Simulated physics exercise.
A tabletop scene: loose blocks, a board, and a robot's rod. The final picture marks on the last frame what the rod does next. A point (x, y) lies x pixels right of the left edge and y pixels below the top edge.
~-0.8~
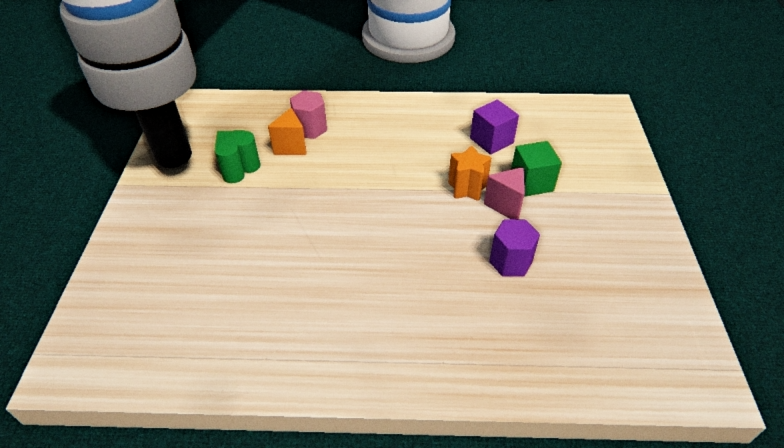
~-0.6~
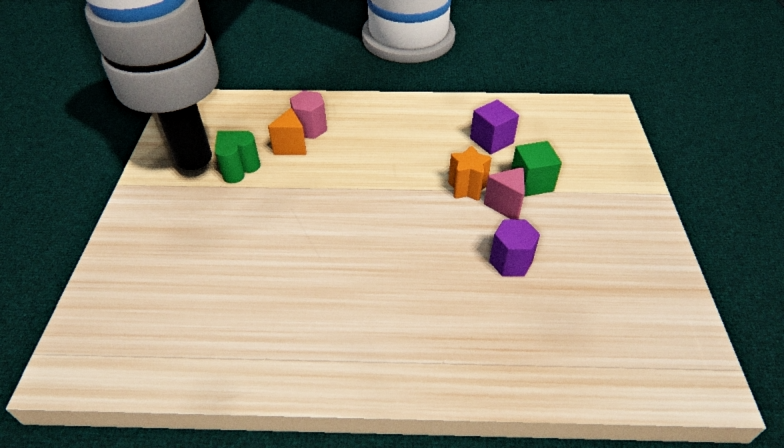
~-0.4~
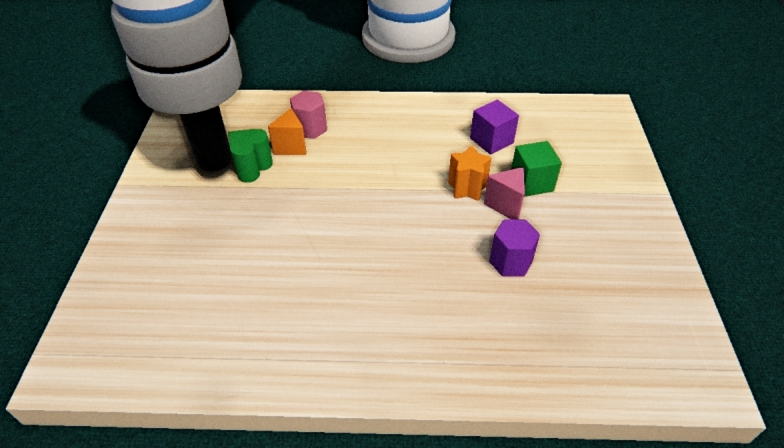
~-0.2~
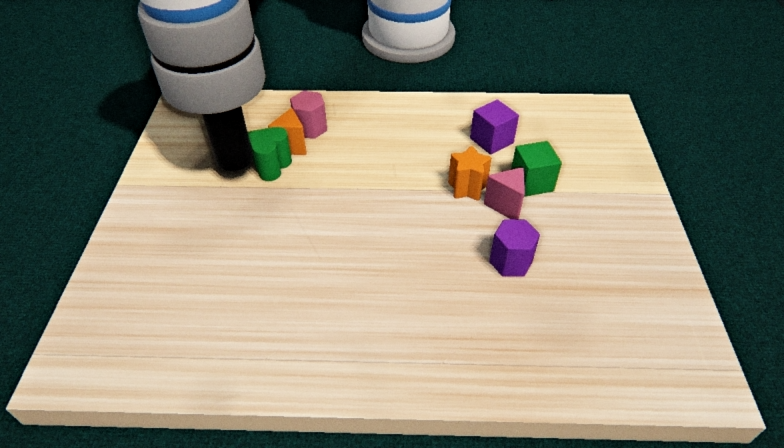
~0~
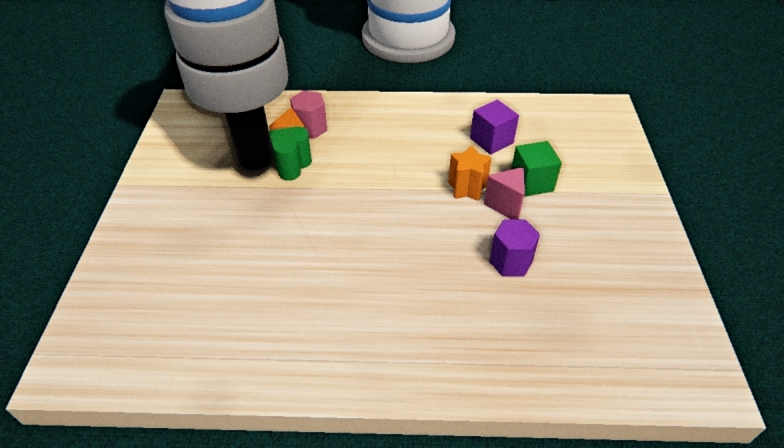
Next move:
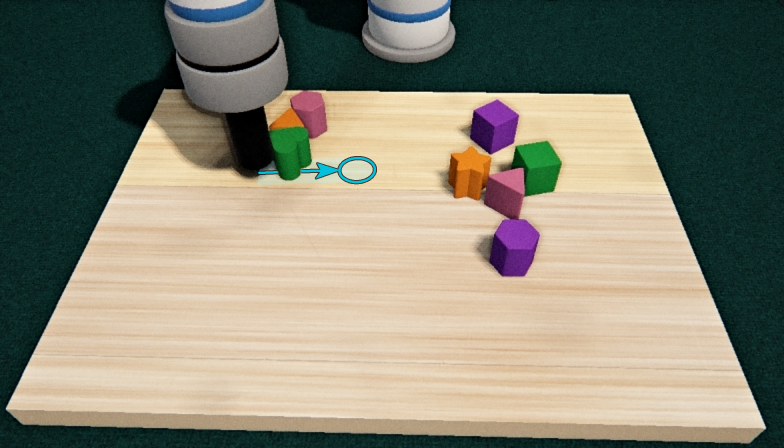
A robot's black rod moves right and pushes the green heart block toward the orange triangle.
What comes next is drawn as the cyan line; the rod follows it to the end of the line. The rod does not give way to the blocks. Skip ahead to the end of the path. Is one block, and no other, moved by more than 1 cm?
In short: Yes.
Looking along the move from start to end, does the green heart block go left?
Going by the path, yes.
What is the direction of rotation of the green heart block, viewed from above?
The twist is anticlockwise.
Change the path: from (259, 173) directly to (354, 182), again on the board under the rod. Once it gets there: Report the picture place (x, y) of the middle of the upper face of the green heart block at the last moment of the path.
It will end up at (341, 129).
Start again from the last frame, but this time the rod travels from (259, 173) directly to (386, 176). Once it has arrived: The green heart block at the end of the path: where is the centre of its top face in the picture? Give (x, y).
I'd expect the centre of its top face to be at (369, 124).
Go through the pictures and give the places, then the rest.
In the first frame, rod tip (174, 158); block tops, green heart block (231, 140); orange triangle (287, 120).
In the second frame, rod (194, 160); blocks unchanged.
In the third frame, rod (215, 161); green heart block (245, 139).
In the fourth frame, rod (235, 161); green heart block (266, 138).
In the fifth frame, rod (256, 160); green heart block (287, 137); orange triangle (288, 119).
Path on the board, in a line from (259, 173) to (357, 170).
On the path given first. One third of the way, rod (290, 158); green heart block (321, 134).
Two thirds of the way, rod (323, 157); green heart block (352, 129), turned 25° anticlockwise.
At the end, rod (356, 157); green heart block (376, 123), turned 45° anticlockwise; orange triangle in place.
